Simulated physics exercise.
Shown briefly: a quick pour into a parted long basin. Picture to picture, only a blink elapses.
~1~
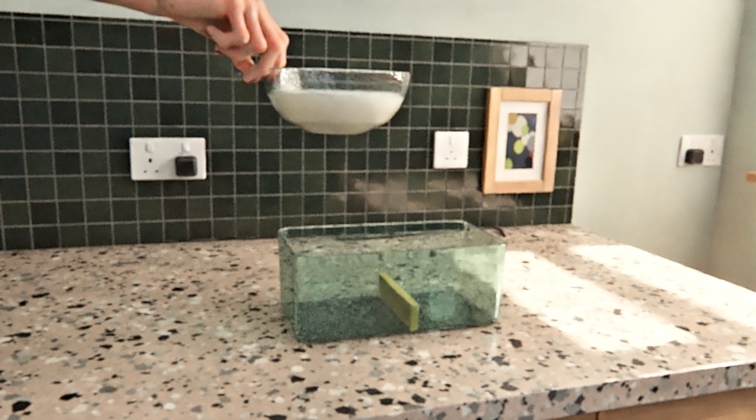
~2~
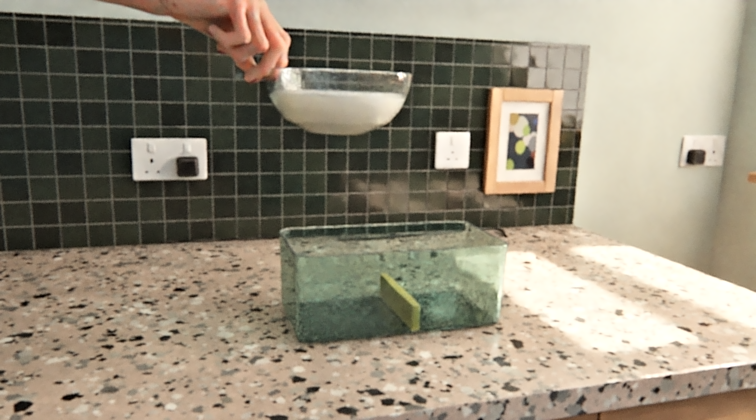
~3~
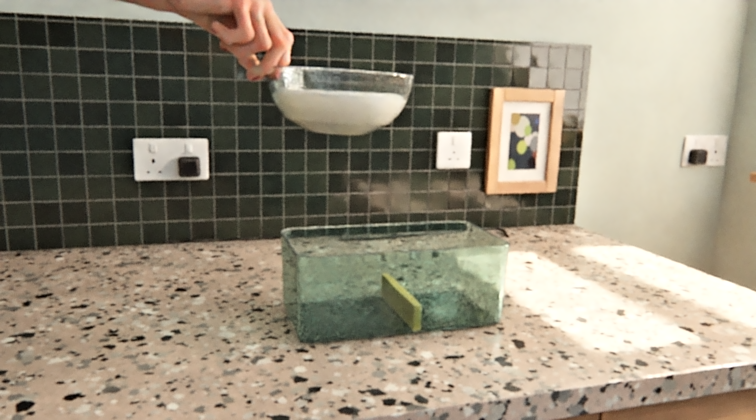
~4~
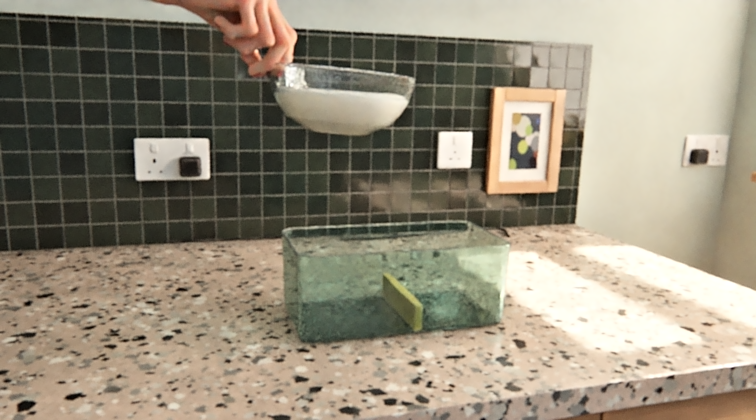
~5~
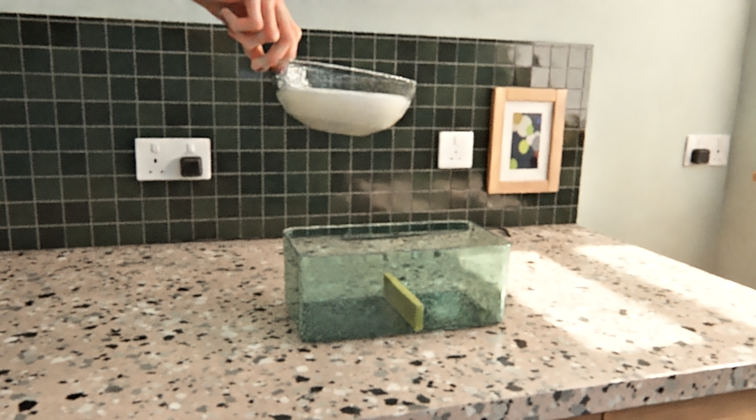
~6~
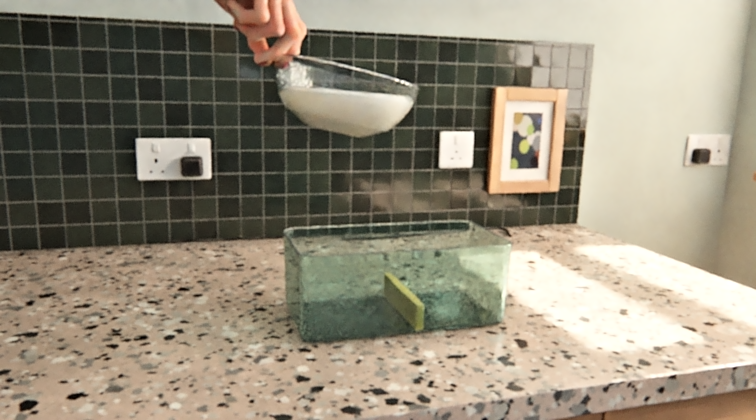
A hand held a clear glass bowl of milky white liquid above a long green glass basin with a yellow-green divider on a speckled counter, then slowly tilted the bowl slightly to the right.
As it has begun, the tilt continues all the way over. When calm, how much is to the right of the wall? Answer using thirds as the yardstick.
Over two thirds of it.
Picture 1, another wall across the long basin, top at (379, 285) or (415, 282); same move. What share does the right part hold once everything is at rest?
The first placement leaves close to 90 per cent, the second close to 70 per cent.
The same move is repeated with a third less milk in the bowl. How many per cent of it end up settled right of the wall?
I'd say roughly 85 percent.
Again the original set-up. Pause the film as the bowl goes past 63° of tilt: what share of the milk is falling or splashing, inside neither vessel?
About 40 per cent.
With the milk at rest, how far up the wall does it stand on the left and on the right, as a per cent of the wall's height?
Left 20 per cent, right 100.
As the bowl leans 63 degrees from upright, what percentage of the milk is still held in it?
50 in a hundred.
A moment on, the bowl is tipped part way and 49 per cent is still to pour, 0 is left of the wall and 10 right of it.
Next, the bowl is tipped on its side and 3 per cent is still to pour, 5 is left of the wall and 78 right of it.
Then the bowl is tipped on its side and 0 per cent is still to pour, 16 is left of the wall and 83 right of it.
Later the bowl is tipped on its side and 0 per cent is still to pour, 19 is left of the wall and 80 right of it.
Finally, 19 per cent lies left of the wall, 79 right of it and 1 outside.
